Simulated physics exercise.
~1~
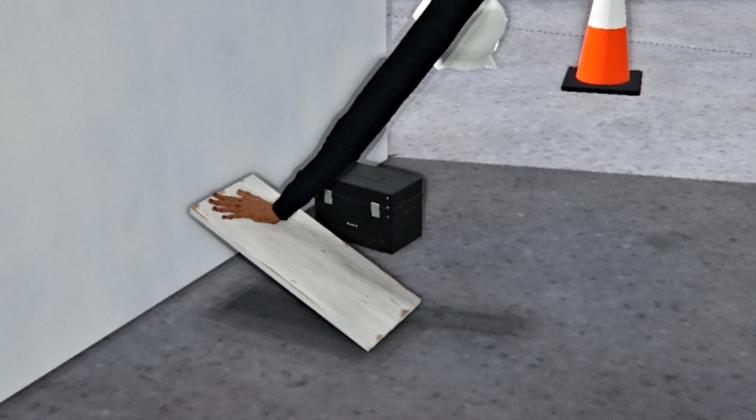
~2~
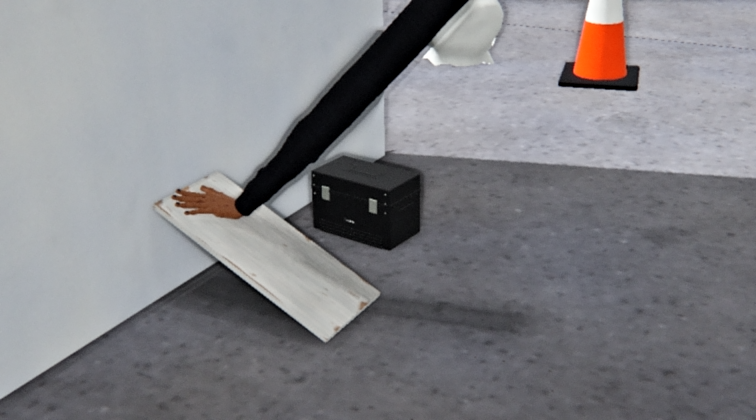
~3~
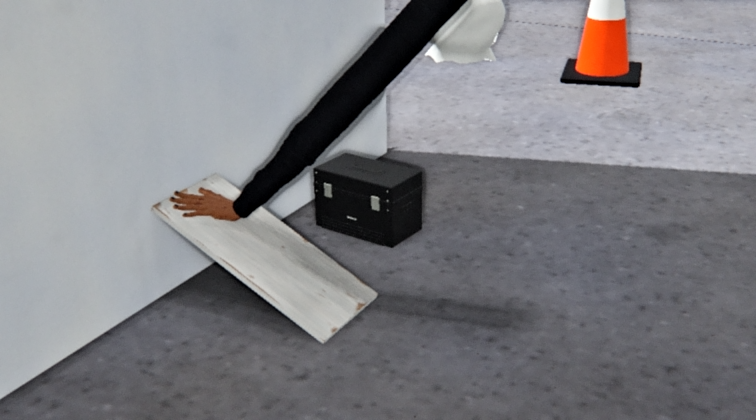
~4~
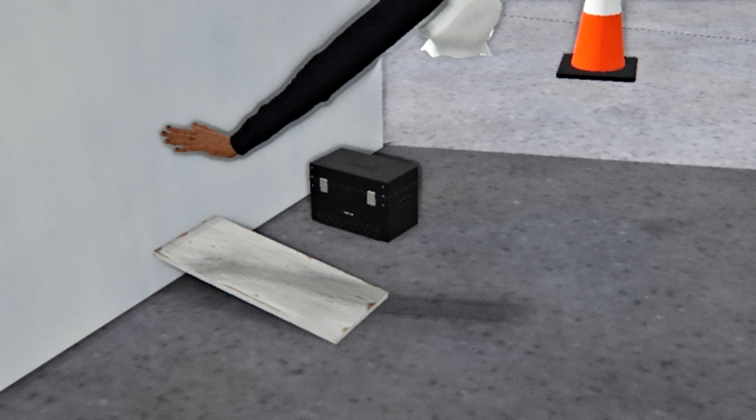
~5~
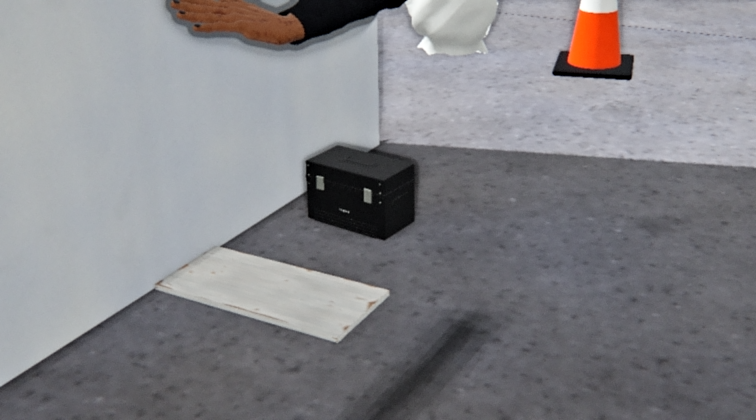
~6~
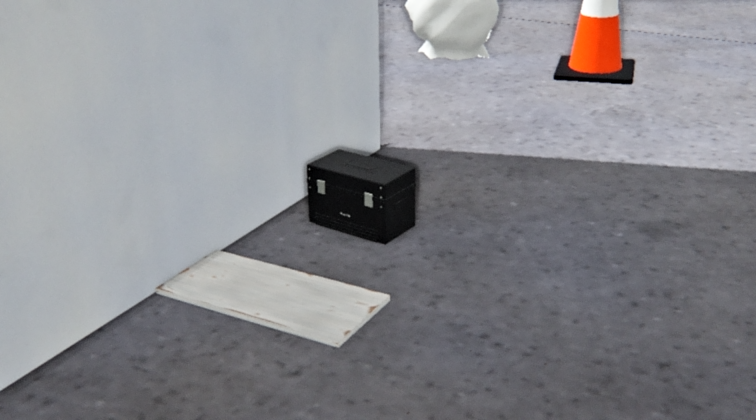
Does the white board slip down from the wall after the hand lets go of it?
Yes, the board does not hold its lean. Its upper end slides down the wall and it ends up lying flat on the floor.
